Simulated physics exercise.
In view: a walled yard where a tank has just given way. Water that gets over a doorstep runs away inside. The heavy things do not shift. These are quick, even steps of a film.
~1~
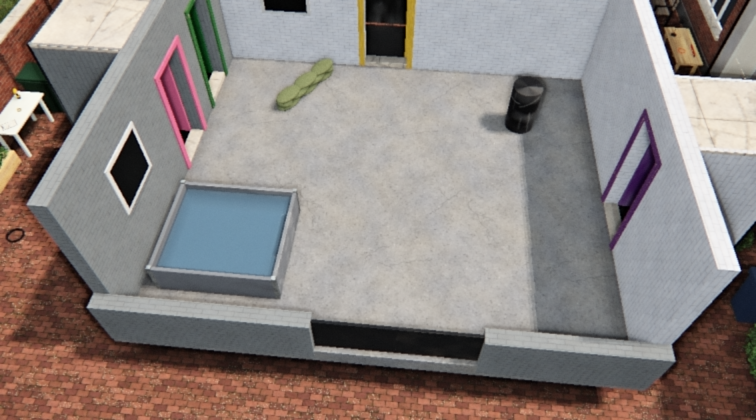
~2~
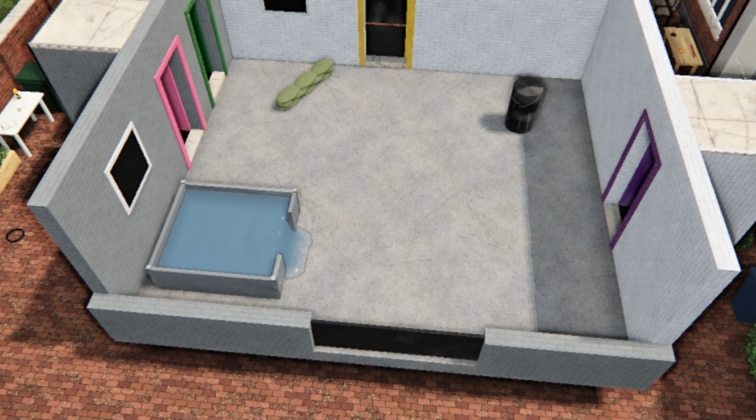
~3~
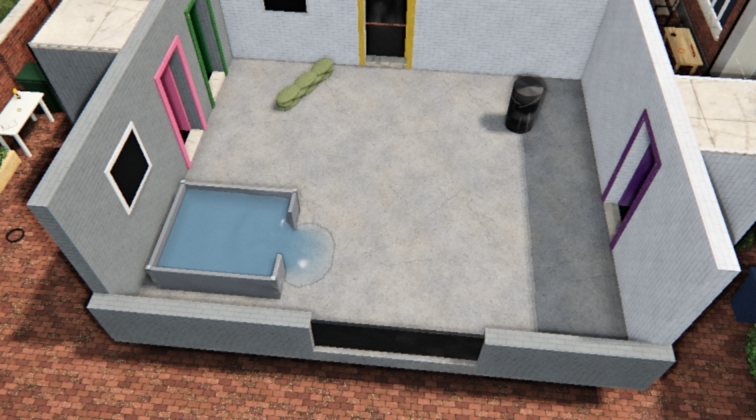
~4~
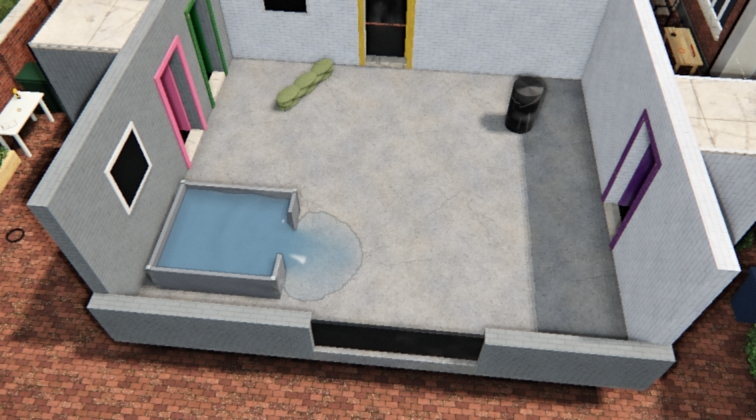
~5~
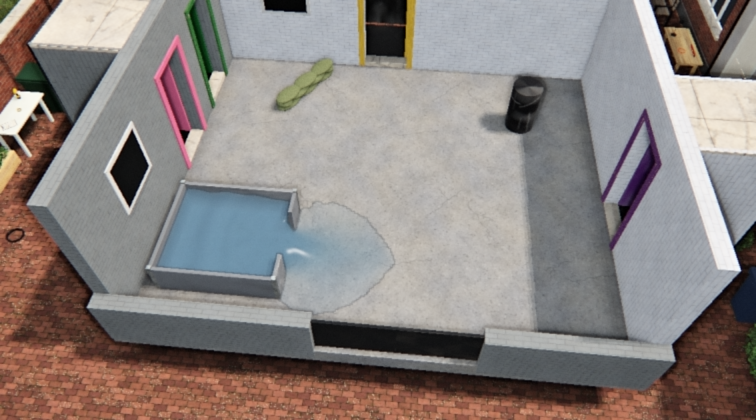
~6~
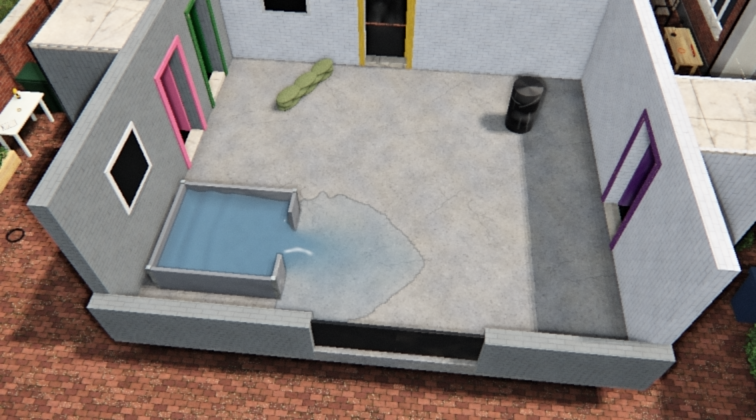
A square grey tank of blue water stands at the lower left of a walled grey yard, seen from high above by a camera that stays still. Pink and green doorframes line the left wall, a yellow one the back, a purple one the right, with a green bundle and a black barrel towards the rear. The tank's right side opens and water pours out, spreading rightward across the floor in a widening sheet.
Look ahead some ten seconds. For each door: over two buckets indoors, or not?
The purple door takes more than that; the pink door stays under that; the yellow door stays under that; the green door stays under that.
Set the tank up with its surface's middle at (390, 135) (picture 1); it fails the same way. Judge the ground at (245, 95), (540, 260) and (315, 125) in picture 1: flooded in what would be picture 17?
One after the other: Free of water, awash, no water.
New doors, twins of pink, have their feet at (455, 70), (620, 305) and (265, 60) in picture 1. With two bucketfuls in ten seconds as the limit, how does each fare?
In turn: Lets less in, passes that mark, stays under.
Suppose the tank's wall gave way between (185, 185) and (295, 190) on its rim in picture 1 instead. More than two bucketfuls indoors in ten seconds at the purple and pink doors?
My reading: Purple door stays under, pink door lets more in.
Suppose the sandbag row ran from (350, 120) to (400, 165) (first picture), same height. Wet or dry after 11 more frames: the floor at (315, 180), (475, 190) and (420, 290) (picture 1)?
As listed: Free of water, awash, wet.
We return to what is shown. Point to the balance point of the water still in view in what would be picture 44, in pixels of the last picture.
At about (416, 240).
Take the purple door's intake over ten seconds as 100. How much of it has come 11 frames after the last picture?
I make it 0 per cent.
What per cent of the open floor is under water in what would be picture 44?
About 45 per cent.
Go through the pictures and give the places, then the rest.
Still water in the water tank at (227, 231), in the first picture.
Water pours out at (286, 247) and has run to (303, 232), in the second picture.
Water pours out at (286, 248) and has run to (329, 243), in the third picture.
The front is at (357, 248), out from the gap at (286, 247), in the fourth picture.
Water pours out at (286, 247) and has run to (388, 263), in the fifth picture.
The front is at (414, 256), out from the gap at (286, 247), in the sixth picture.
A moment on, water covers 20 % of the floor; the purple door not reached, the pink door not reached, the yellow door not reached, the green door not reached.
Next, water covers 35 % of the floor; the purple door not reached, the pink door not reached, the yellow door not reached, the green door not reached.
Then, water covers 45 % of the floor; the purple door under two buckets in, the pink door not reached, the yellow door not reached, the green door not reached.
Later, water covers 45 % of the floor; the purple door over two buckets in, the pink door not reached, the yellow door not reached, the green door not reached.
In the end, water covers 60 % of the floor; the purple door over two buckets in, the pink door not reached, the yellow door wet at the sill, nothing in, the green door not reached.
